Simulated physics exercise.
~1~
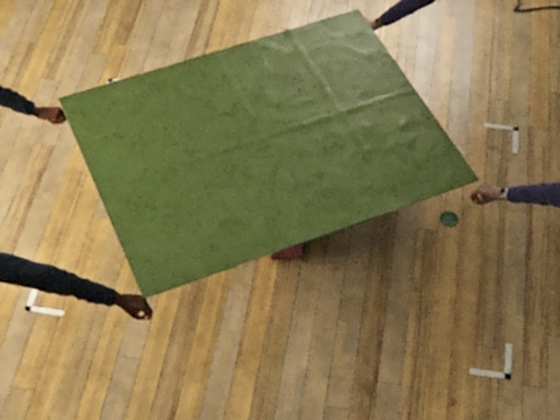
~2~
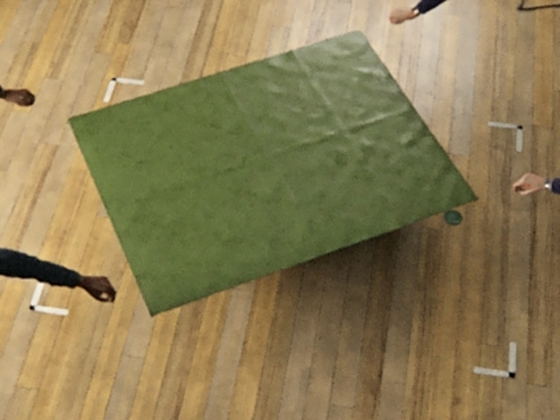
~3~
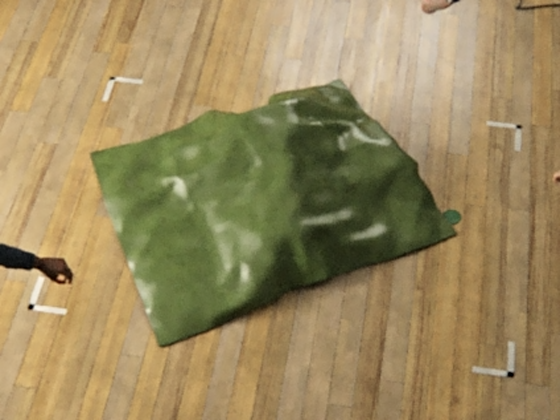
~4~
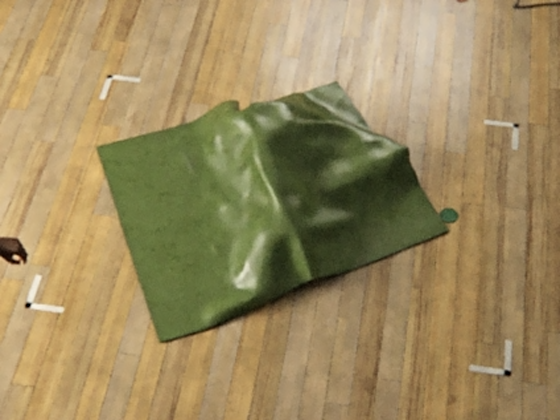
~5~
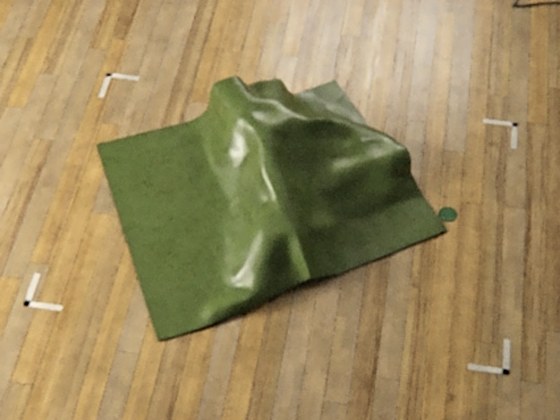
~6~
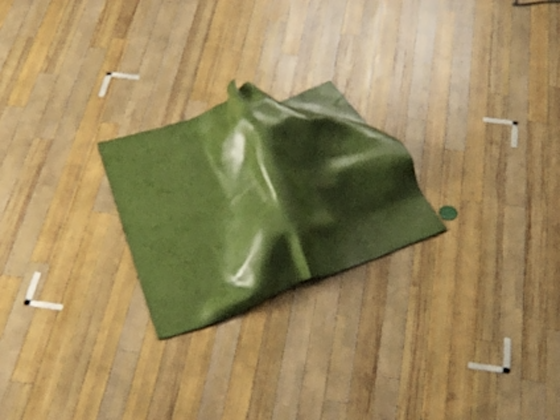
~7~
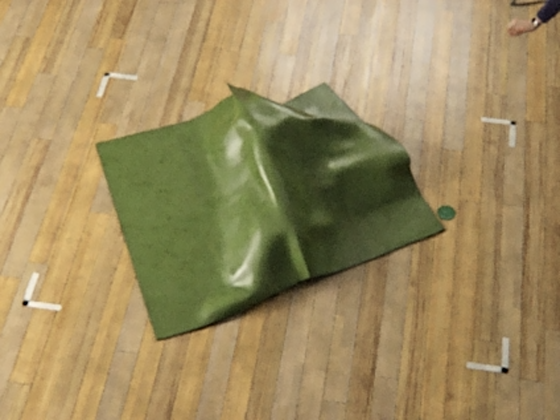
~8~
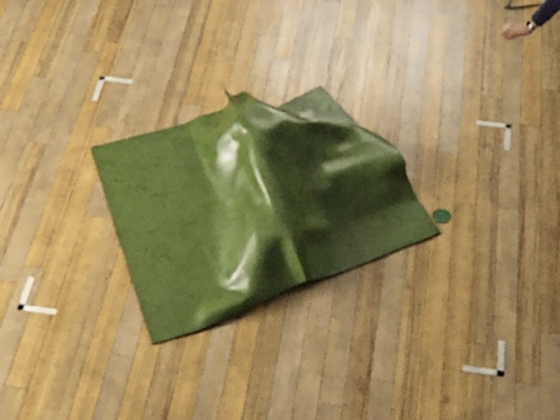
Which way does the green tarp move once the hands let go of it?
The tarp moves down, sinking until it drapes in folds with part of it resting on the wooden floor.
